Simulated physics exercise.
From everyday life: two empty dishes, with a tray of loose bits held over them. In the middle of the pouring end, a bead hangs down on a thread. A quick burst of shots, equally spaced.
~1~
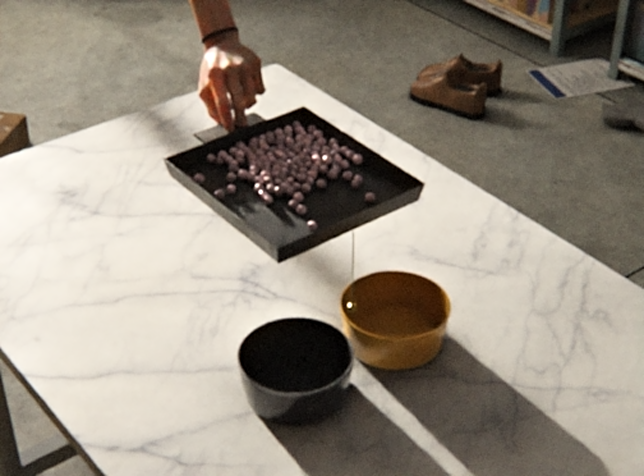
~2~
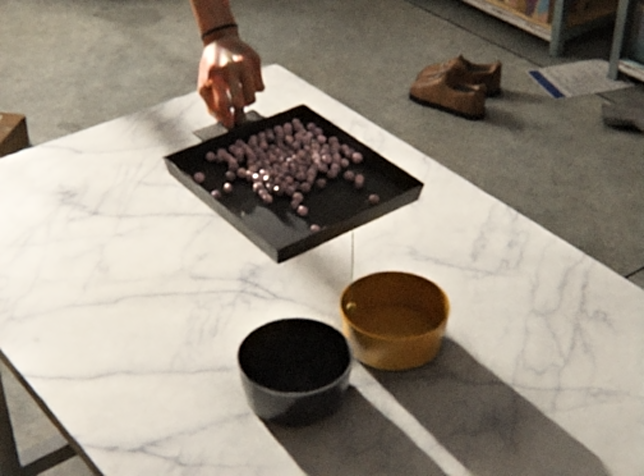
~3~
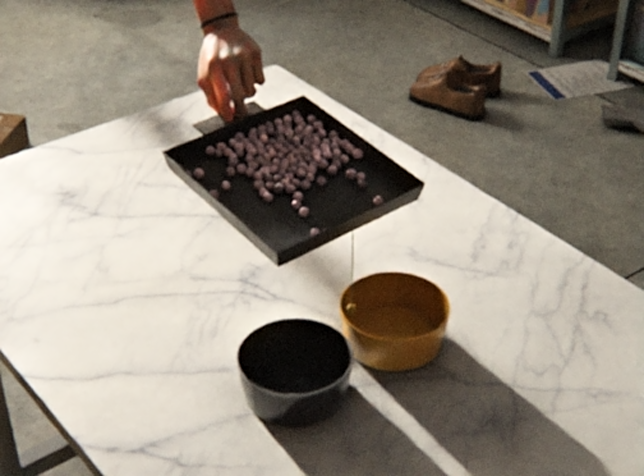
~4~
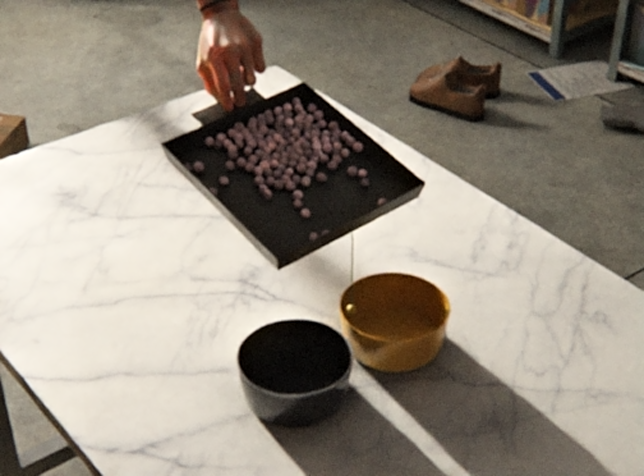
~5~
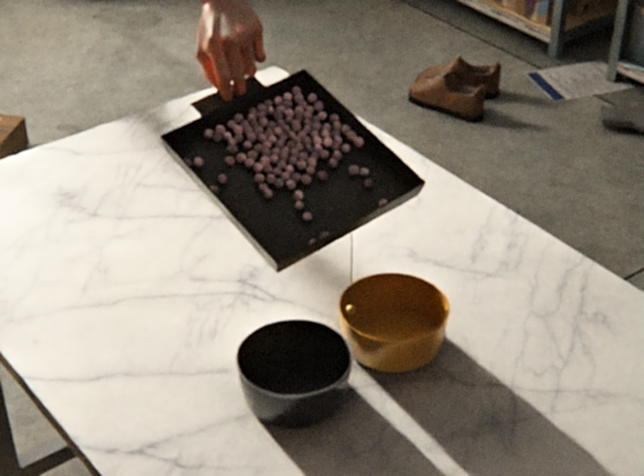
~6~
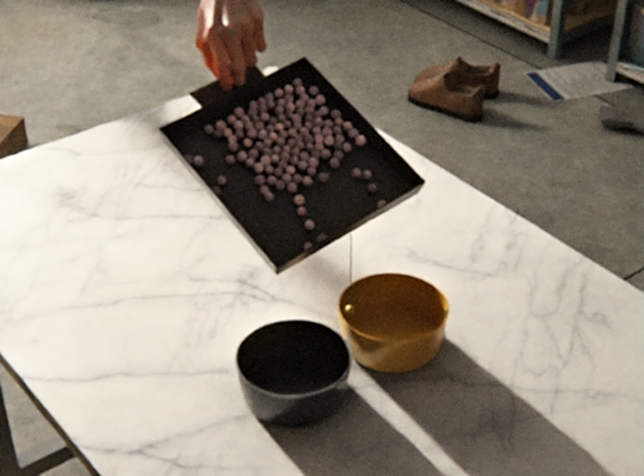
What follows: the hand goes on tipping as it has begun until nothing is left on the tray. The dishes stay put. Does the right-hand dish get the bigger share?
Short answer, the left dish, that's where more goes.
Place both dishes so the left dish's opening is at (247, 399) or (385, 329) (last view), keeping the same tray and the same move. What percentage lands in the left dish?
You'd get near 30 per cent and afterwards near 0 per cent.
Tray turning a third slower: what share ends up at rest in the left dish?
I'd say near 100 per cent.
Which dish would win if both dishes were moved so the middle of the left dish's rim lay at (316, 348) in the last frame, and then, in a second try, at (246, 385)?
With the dishes at the first place it's the left-side dish, and at the second it's the left-side dish.
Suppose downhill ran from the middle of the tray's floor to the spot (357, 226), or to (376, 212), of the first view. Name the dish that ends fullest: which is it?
The first slope favours the dish to the right, the second the dish to the right.
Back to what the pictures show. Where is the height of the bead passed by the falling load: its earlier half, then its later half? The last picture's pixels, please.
First close to (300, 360), next close to (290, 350).
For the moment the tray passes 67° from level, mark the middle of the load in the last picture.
Somewhere about pixel (300, 256).
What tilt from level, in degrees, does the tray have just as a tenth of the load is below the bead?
Angle: Close to 65°.
Soon after the last picture, tray tipped steeply; about two thirds on the tray; a small part in the left dish; a stray few outside both; a small part in the air.
A little later, tray tipped past a quarter turn; a small part on the tray; most in the left dish; a small part outside both; a small part in the air.
Later still, tray tipped past a quarter turn; nearly all in the left dish; a small part outside both.
By the end, tray tipped past a quarter turn; nearly all in the left dish; none in the right dish; a small part outside both.
